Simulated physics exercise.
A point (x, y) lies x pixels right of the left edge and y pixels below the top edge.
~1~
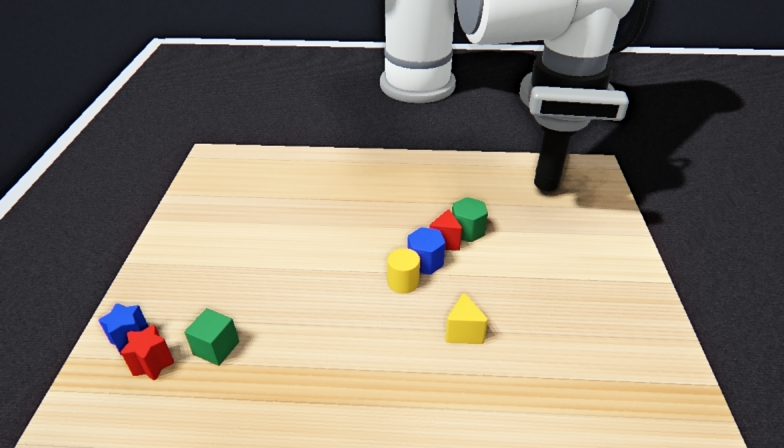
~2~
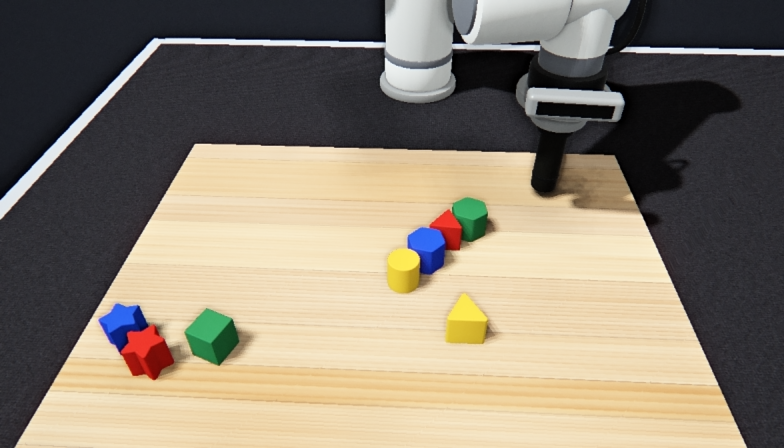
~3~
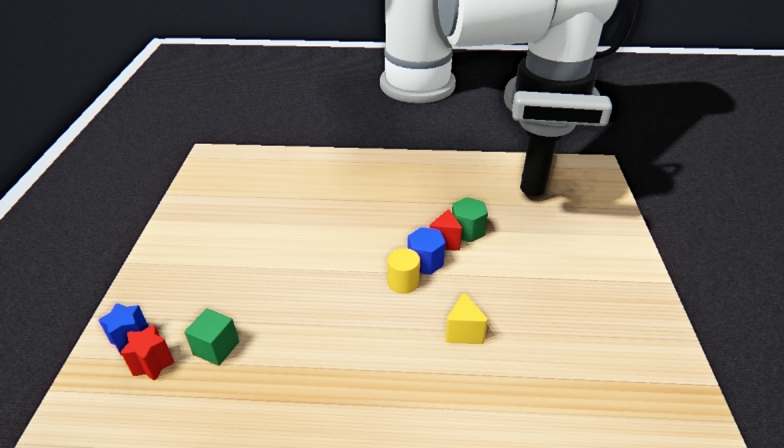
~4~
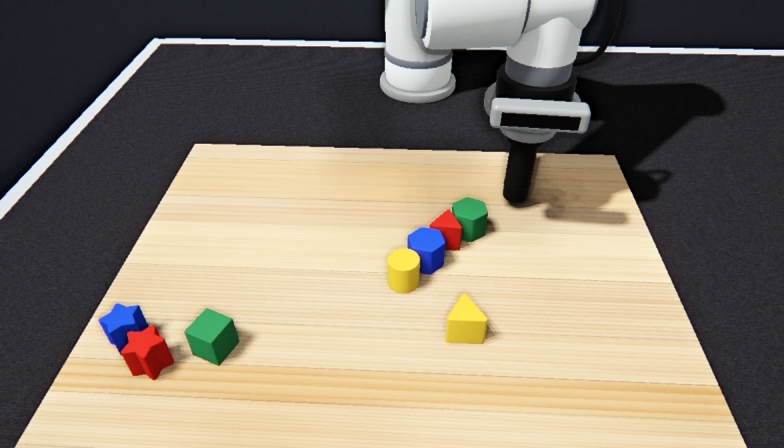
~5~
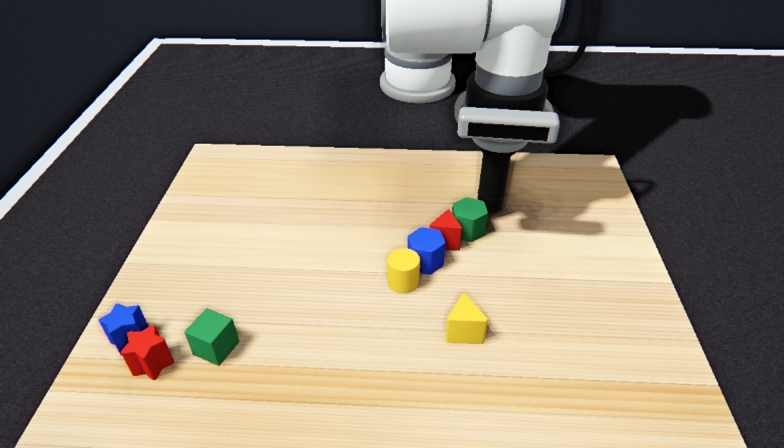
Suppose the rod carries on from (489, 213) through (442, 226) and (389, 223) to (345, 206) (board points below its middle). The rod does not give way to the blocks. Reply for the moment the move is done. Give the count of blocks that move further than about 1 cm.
The answer is two blocks.
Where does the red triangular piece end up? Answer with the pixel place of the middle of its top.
Somewhere near (413, 223).
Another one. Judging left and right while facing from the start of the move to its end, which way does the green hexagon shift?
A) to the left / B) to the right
I'll go with A - to the left.
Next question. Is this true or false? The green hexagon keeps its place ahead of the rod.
Answer: False.
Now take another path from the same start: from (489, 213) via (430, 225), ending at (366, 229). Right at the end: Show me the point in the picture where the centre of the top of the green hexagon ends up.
Just about (454, 220).
The first path, step by step. One third of the way, rod (442, 218); yellow circle (402, 261); blue hexagon (424, 241), turned 10° anticlockwise; red triangular piece (419, 223); green hexagon (450, 222), turned 30° anticlockwise.
Two thirds of the way, rod (389, 216); yellow circle (402, 261); blue hexagon (424, 242), turned 15° anticlockwise; red triangular piece (413, 223), turned 35° anticlockwise; green hexagon (450, 223), turned 30° anticlockwise.
At the end, rod (345, 199); yellow circle (402, 261); blue hexagon (424, 242), turned 15° anticlockwise; red triangular piece (413, 223), turned 35° anticlockwise; green hexagon (450, 223), turned 30° anticlockwise.
